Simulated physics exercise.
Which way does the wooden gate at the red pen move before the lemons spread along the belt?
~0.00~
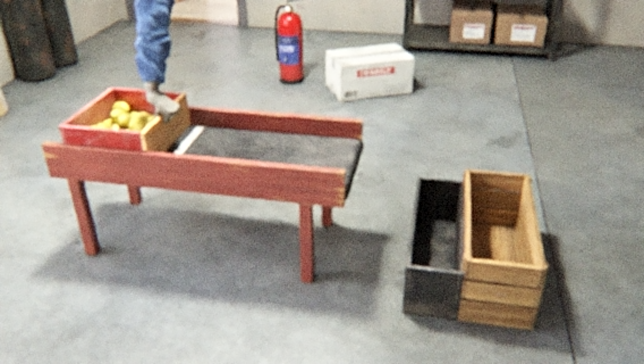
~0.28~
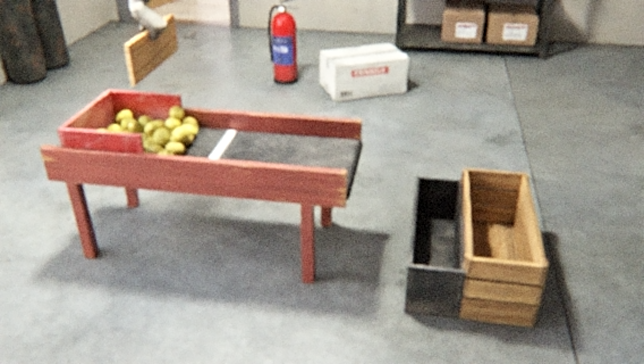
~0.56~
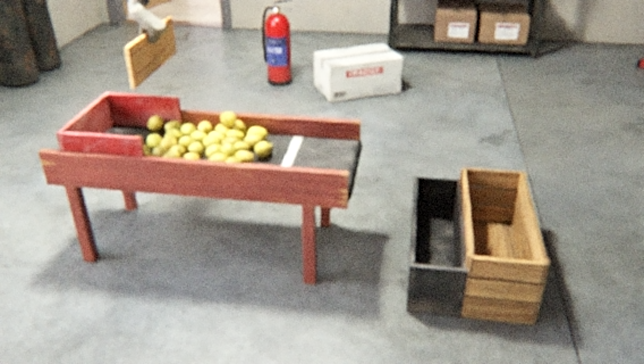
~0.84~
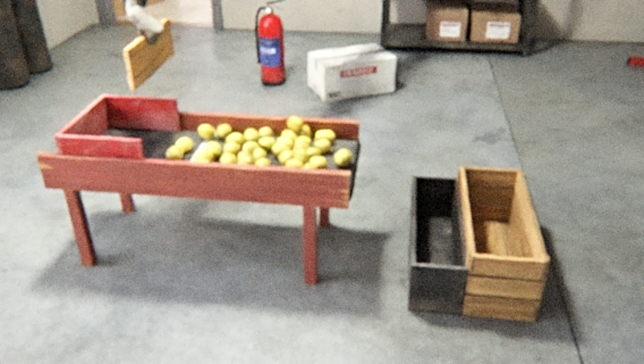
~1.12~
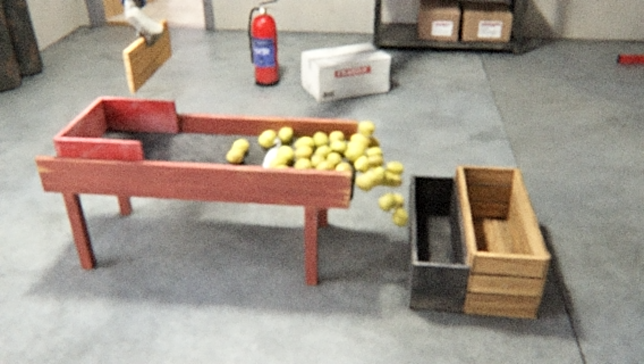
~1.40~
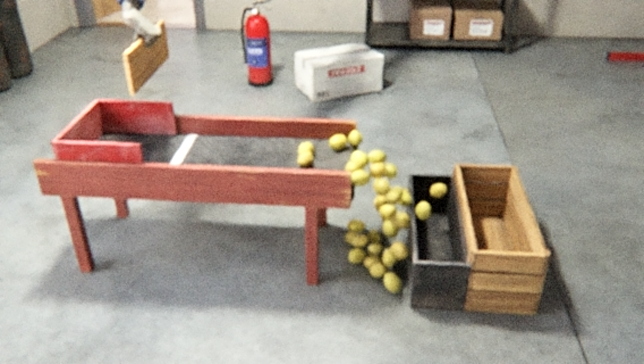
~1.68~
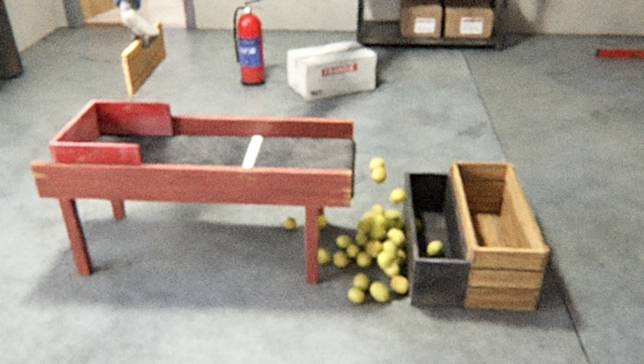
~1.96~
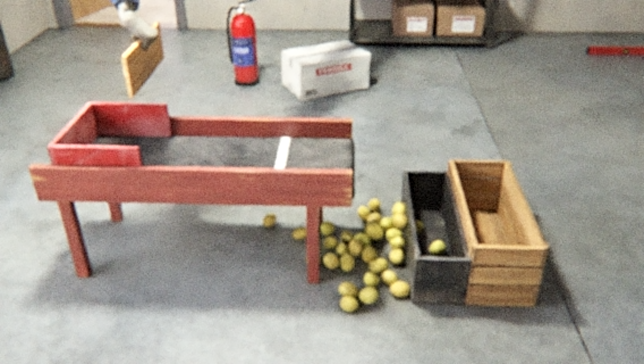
The gate moves up, clear of the red pen, and stays raised above it.
